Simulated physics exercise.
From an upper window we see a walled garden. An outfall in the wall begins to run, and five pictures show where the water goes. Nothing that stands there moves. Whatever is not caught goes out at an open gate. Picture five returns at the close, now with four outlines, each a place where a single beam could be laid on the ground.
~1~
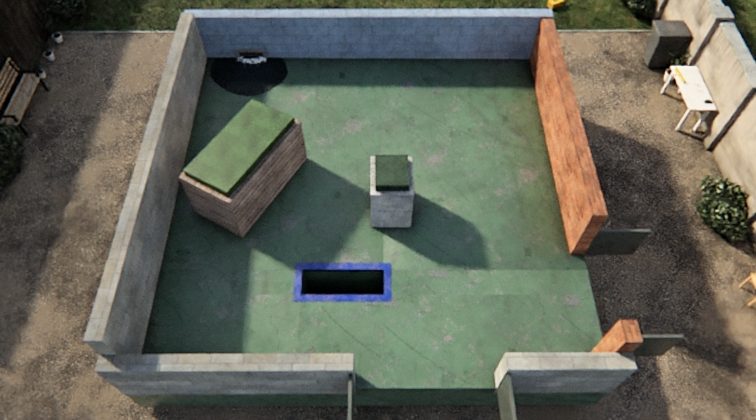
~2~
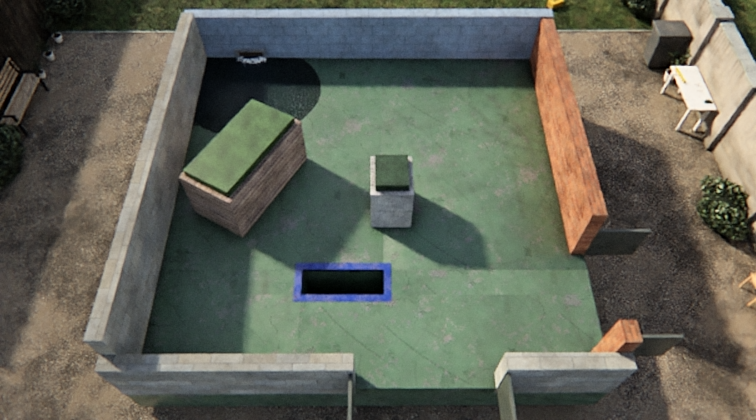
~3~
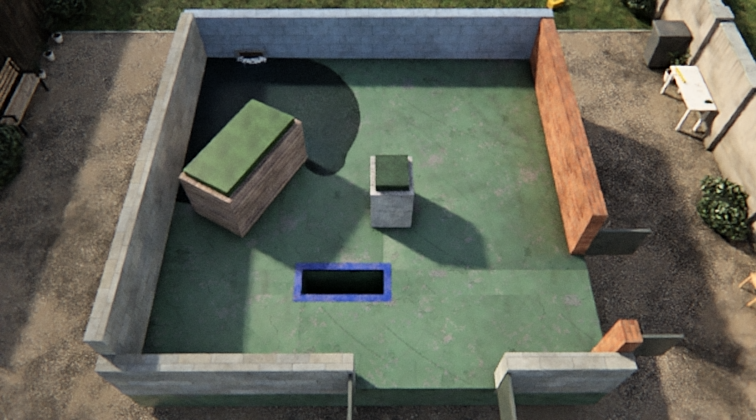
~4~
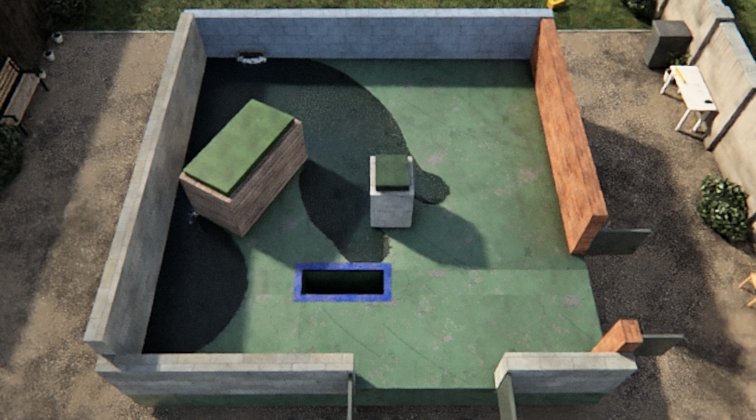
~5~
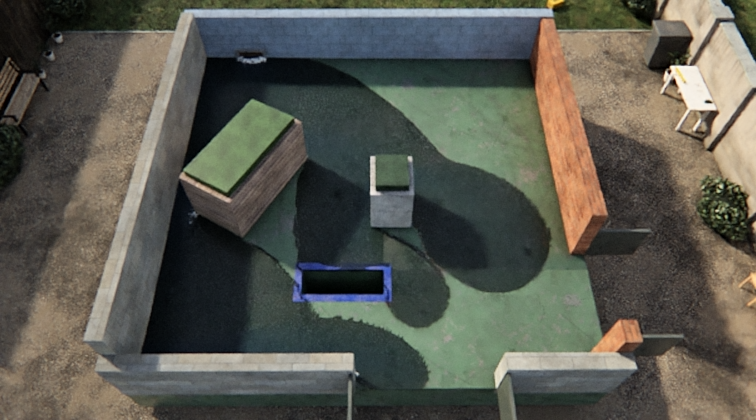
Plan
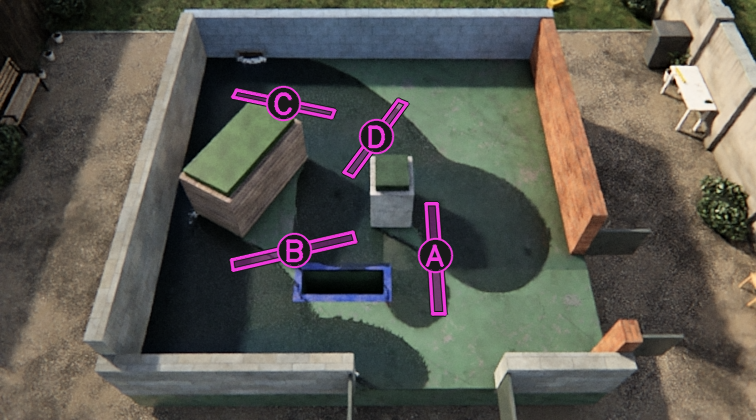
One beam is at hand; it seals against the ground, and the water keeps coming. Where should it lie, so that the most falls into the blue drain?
Spot D.
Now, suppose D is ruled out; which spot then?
The answer is A.
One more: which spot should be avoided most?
Spot C.
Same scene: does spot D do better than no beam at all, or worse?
Spot D is better.
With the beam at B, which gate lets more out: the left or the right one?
The left one.
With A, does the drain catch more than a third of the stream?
No.
On the marked copy, A from (438, 313) to (431, 203); B from (232, 265) to (354, 236); C from (234, 93) to (333, 114); D from (348, 174) to (402, 101).
If A is chosen, about 22 % of the stream goes into the blue drain, about 78 % out by the gates.
If B is chosen, about 15 % of the stream goes into the blue drain, about 85 % out by the gates.
If C is chosen, about 7 % of the stream goes into the blue drain, about 93 % out by the gates.
If D is chosen, about 34 % of the stream goes into the blue drain, about 65 % out by the gates.
